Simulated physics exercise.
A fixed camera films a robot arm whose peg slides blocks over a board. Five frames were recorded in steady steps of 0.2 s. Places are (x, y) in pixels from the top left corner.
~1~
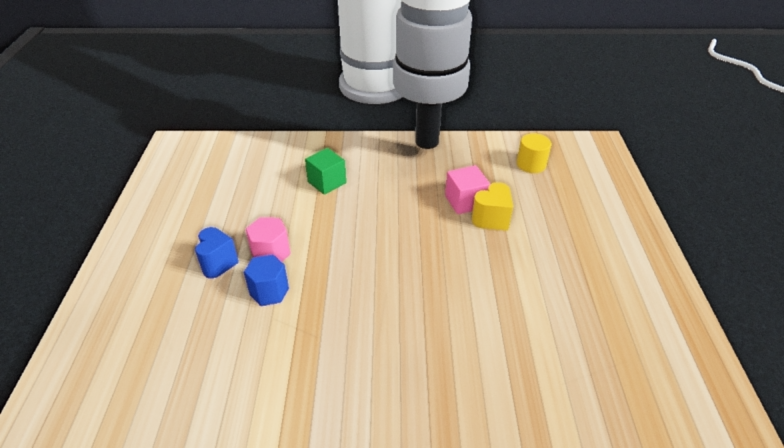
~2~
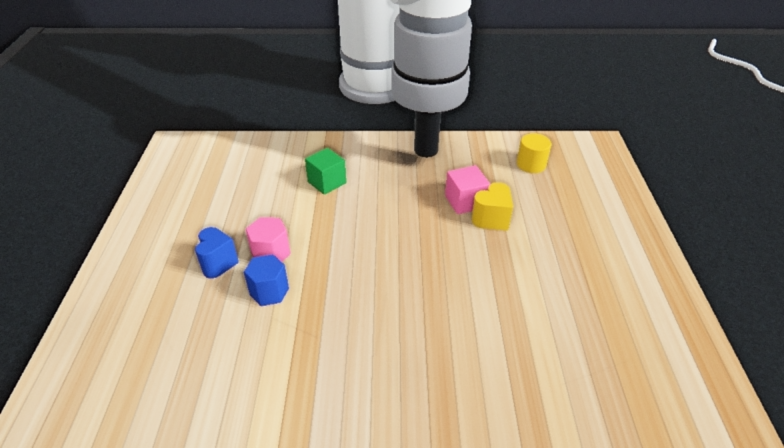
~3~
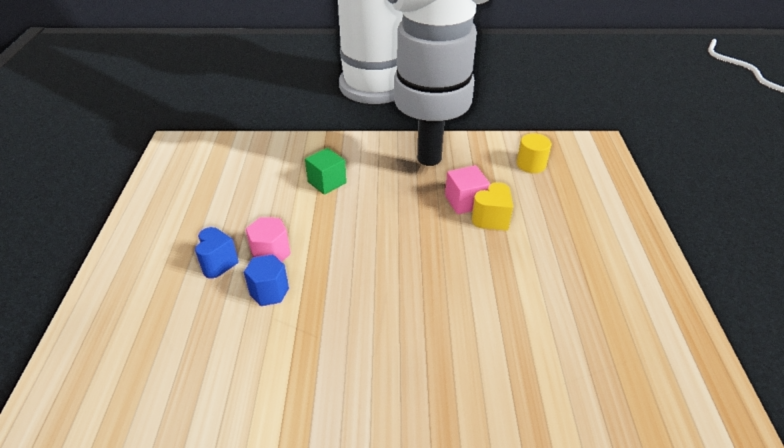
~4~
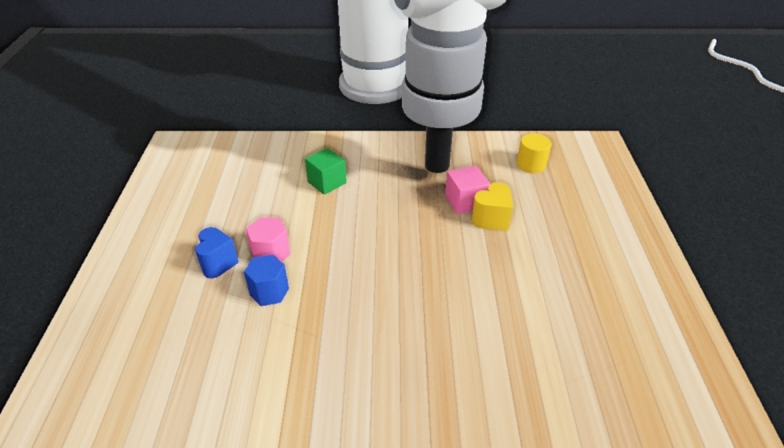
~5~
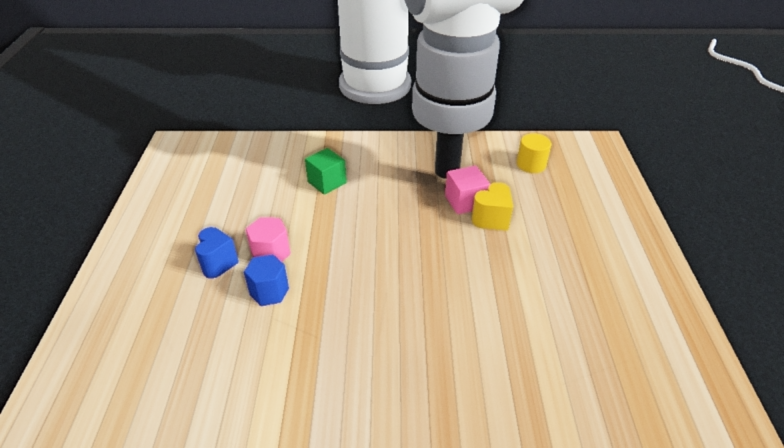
The video shows a robotic arm with a black peg over a wooden board of scattered green, pink, blue and yellow blocks; the peg moves slightly forward and right, nearing the pink cube beside a yellow heart, while the blocks stay still.
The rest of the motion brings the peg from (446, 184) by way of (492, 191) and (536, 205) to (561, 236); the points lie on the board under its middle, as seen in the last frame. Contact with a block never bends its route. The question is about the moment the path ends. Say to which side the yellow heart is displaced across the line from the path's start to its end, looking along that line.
Facing from start to end, it will go to the right.
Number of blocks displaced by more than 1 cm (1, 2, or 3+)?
The number is two.
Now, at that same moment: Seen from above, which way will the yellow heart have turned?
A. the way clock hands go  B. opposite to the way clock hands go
I choose A.
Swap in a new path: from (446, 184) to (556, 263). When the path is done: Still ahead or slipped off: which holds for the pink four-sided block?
Still being pushed.
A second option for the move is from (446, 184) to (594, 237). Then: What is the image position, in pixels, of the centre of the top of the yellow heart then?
Its top middle is near (522, 233).
The first path, step by step. One third of the way, peg (494, 179); pink four-sided block (493, 187), turned 20° clockwise; yellow heart (506, 208), turned 40° clockwise.
Two thirds of the way, peg (540, 193); pink four-sided block (495, 188), turned 30° clockwise; yellow heart (507, 210), turned 45° clockwise.
At the end, peg (564, 223); pink four-sided block (495, 188), turned 30° clockwise; yellow heart (507, 210), turned 45° clockwise; yellow round block not moved.
